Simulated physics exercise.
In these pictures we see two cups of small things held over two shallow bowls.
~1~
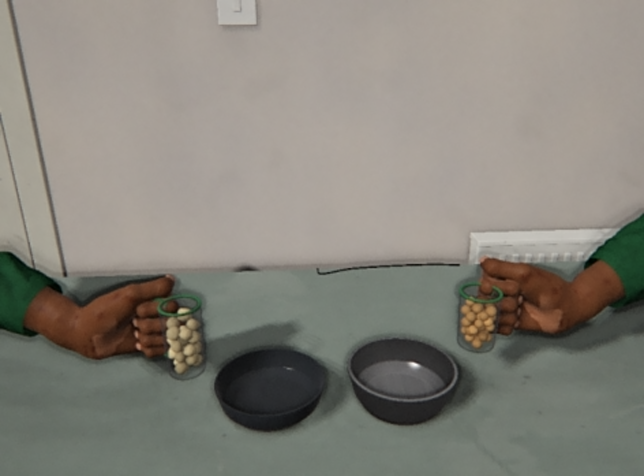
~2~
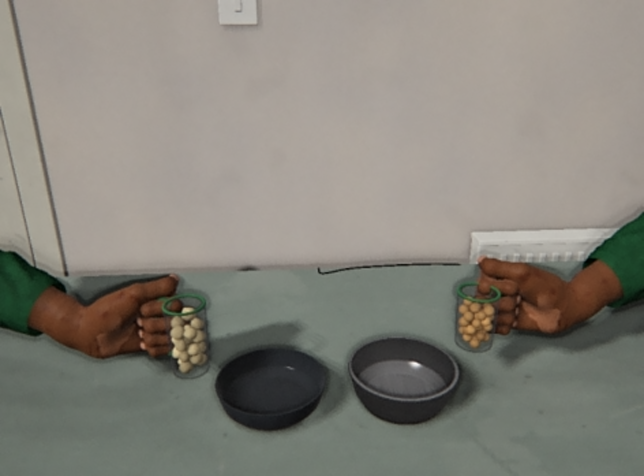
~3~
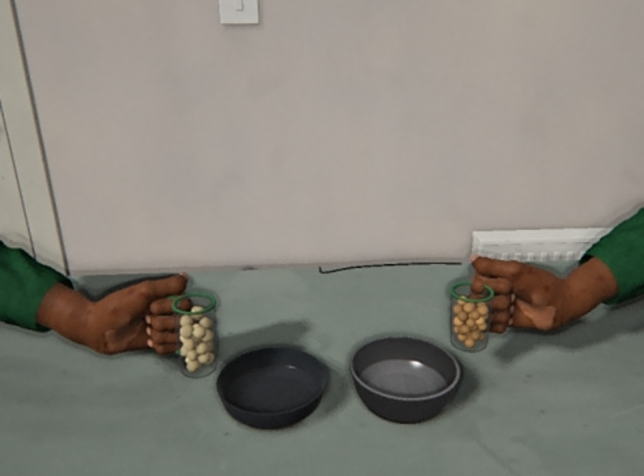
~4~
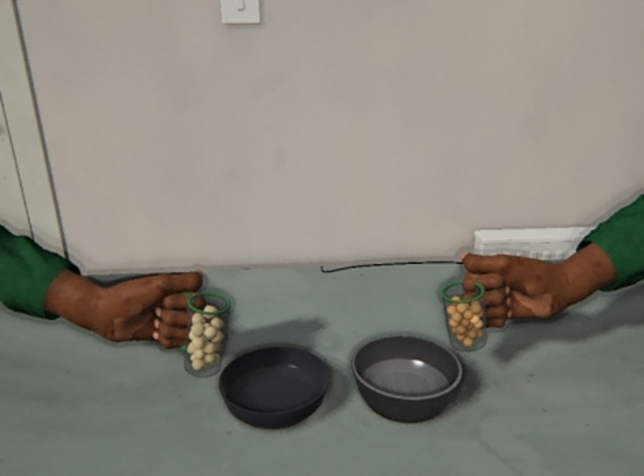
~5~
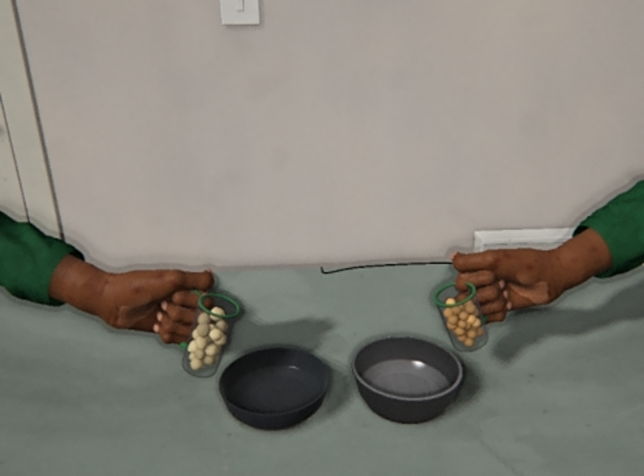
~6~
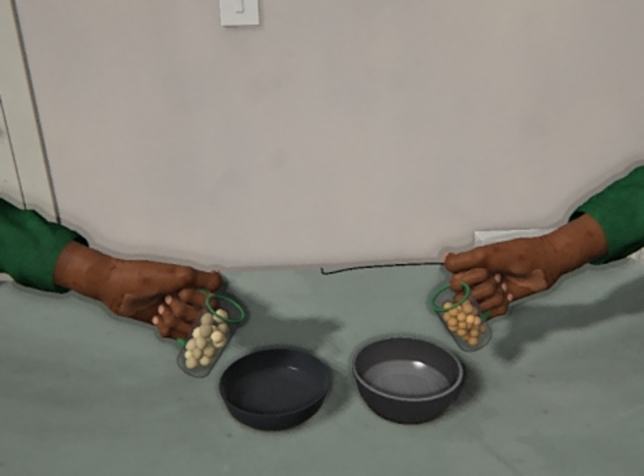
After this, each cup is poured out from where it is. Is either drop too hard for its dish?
On the left the dish: Expect zero spillage there; right: Expect zero spillage there.
Then, 0.44 s past the last view, left, all still in the cup; right, all still in the cup.
Then, 0.91 s past the last view, left, all still in the cup; right, nearly all still in the cup, a stray few in the air.
Then, 1.47 s past the last view, left, all in the dish; right, all in the dish.
Finally, left, all in the dish, none outside the dish; right, all in the dish, none outside the dish.
